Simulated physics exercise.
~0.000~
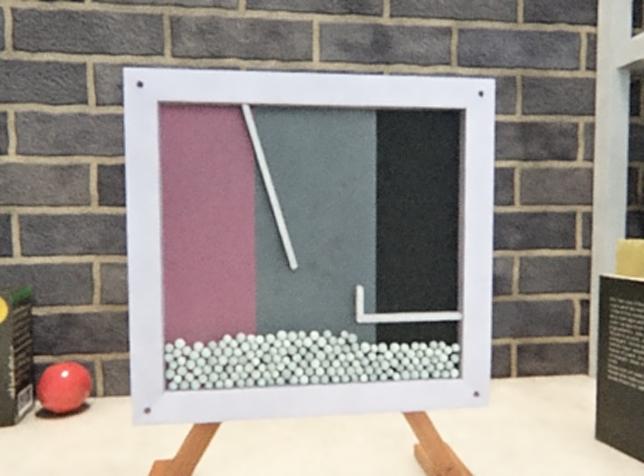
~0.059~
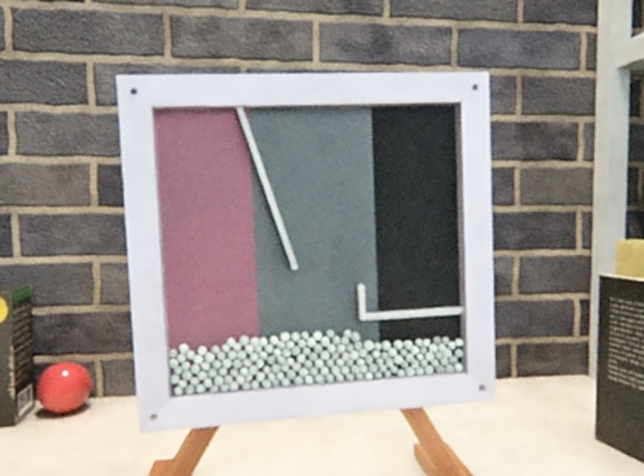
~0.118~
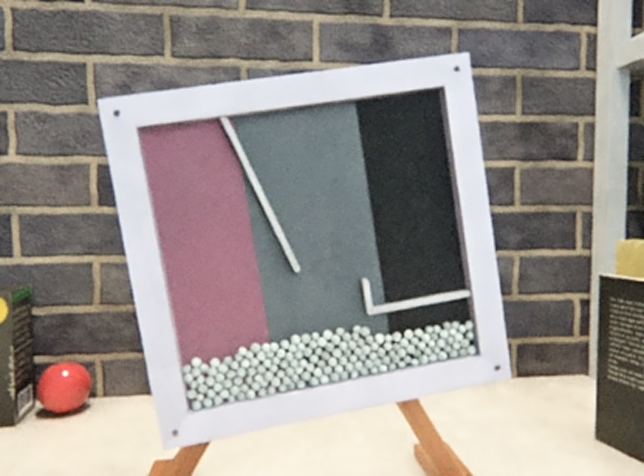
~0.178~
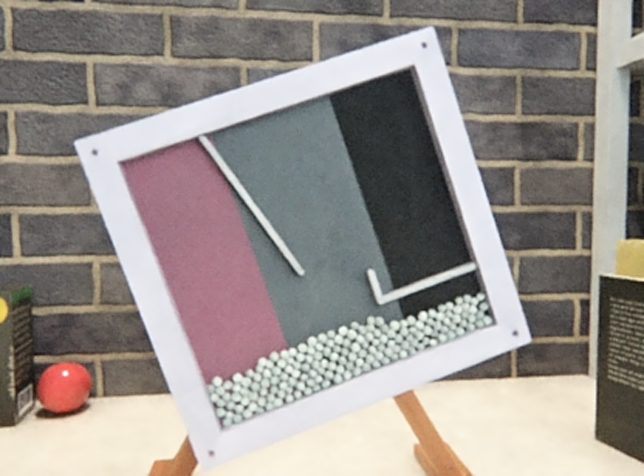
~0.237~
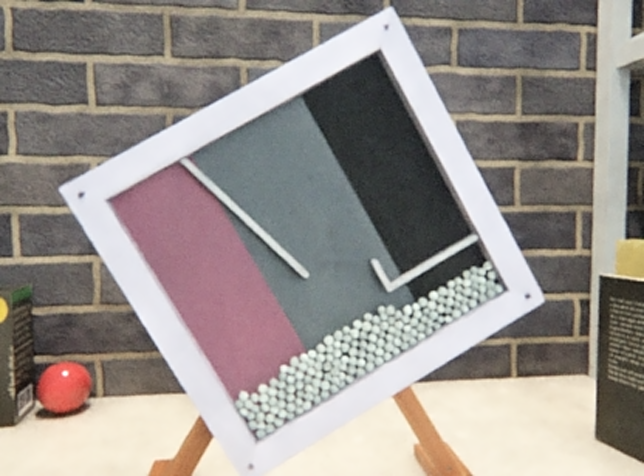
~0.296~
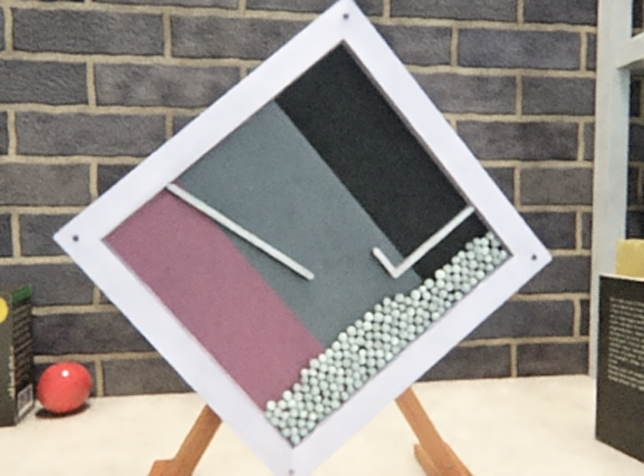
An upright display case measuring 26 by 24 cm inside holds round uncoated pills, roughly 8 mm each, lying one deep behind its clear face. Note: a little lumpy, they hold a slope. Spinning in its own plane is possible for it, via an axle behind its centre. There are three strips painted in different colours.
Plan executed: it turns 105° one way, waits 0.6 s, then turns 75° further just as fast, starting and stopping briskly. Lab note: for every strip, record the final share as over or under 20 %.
Recorded: Pink strip over, black strip under, grey strip under.
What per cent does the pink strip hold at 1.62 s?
100 per cent.
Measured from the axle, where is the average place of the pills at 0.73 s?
Right by about 7 cm and below by about 7 cm.
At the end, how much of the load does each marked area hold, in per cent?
In per cent: Pink strip gets 90, black strip gets 0, grey strip gets 10.
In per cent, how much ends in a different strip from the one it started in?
70 %.
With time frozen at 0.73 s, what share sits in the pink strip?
About 90 percent.
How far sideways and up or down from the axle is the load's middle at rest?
About 9 cm right and 5 cm below.
After 0.73 s, it stands 105° anticlockwise; the pills' middle is 7 cm right of and 7 cm below the centre; pink 90 %, grey 10 %.
After 1.62 s, it stands 143° anticlockwise; the pills' middle is 9 cm right of and 6 cm below the centre; pink 100 %.
After 1.90 s, it stands 180° anticlockwise; the pills' middle is 9 cm right of and 5 cm below the centre; pink 95 %, grey 5 %.
All still by 2.6 s, it stands 180° anticlockwise; pink 90 %, black 0 %, grey 10 %.
